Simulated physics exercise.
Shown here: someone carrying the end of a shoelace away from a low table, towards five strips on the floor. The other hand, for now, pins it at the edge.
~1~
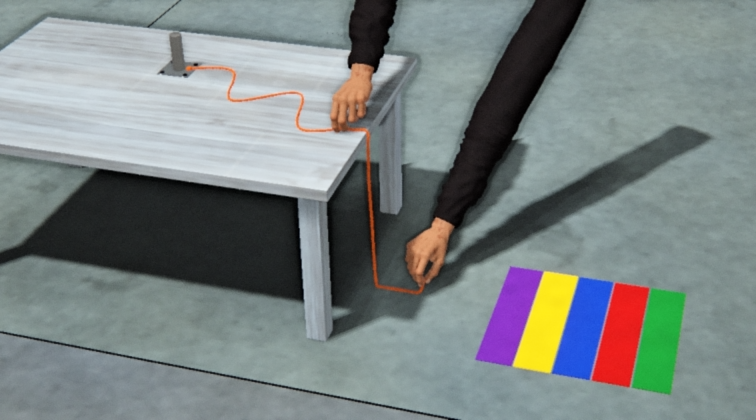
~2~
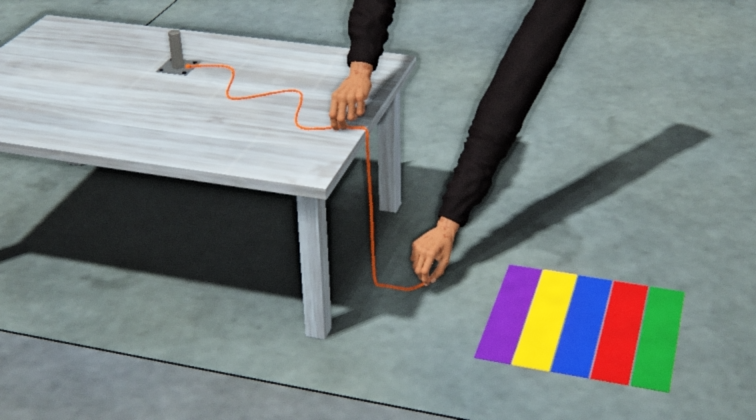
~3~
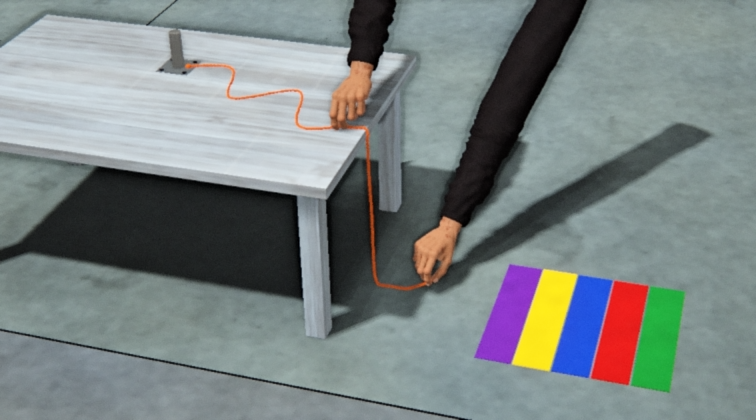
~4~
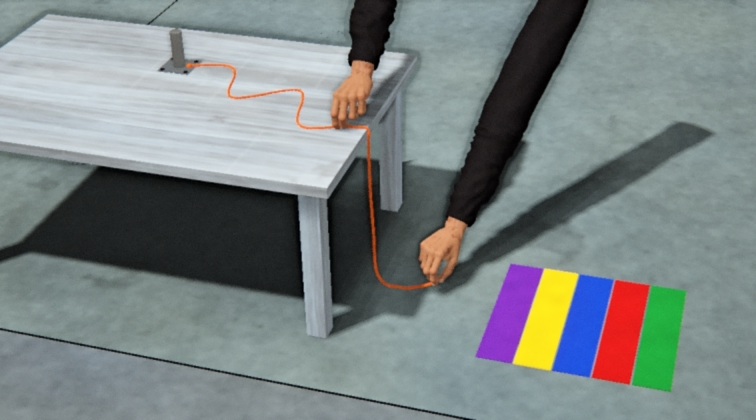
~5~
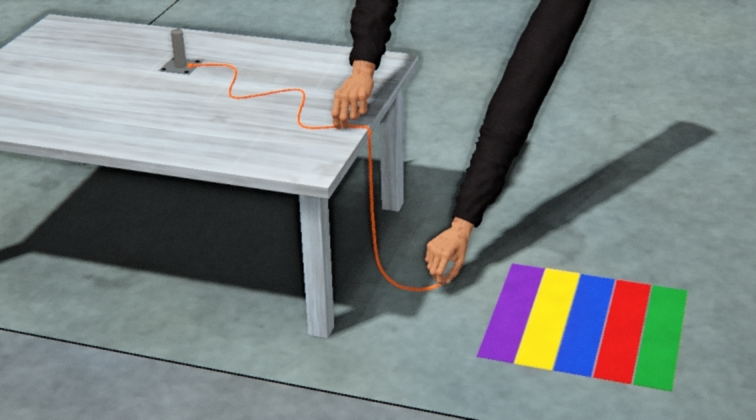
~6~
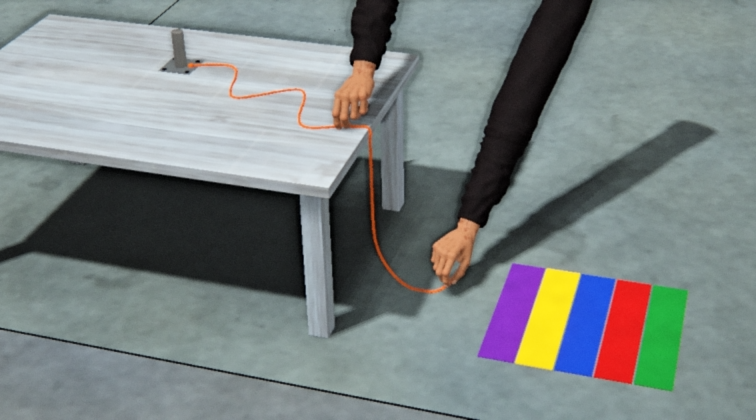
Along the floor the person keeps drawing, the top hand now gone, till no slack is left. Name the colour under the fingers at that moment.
Green.
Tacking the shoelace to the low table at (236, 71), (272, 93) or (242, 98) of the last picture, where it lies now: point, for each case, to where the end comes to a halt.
For the three tries you'd see (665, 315), (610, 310) and (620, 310).
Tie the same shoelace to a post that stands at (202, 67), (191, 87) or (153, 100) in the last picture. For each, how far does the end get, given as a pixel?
Estimated pixels per try: (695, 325); (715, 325); (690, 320).
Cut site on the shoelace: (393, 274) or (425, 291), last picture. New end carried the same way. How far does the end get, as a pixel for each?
(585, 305) and (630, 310).
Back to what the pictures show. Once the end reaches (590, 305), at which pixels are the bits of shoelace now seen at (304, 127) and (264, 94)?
Approx. (390, 155); approx. (313, 96).
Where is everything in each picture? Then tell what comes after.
The first picture shows end (424, 282); purple (499, 344); yellow (538, 351); blue (576, 357); red (615, 364); green (654, 371).
The second picture shows end (429, 281); shoelace through (227, 67) (242, 99) (300, 105) (337, 127) (370, 188) (373, 265).
The third picture shows end (432, 281).
The fourth picture shows end (437, 281); shoelace through (228, 66) (243, 98) (301, 104) (338, 126) (370, 187) (375, 264).
The fifth picture shows end (444, 282).
The sixth picture shows end (450, 282); shoelace through (230, 66) (245, 98) (303, 104) (340, 126) (372, 187) (385, 263).
A little later, end near (590, 305); over blue.
Next, end near (642, 314); over red.
When it is tight, end near (674, 319); over green. It gets as far as the green strip.
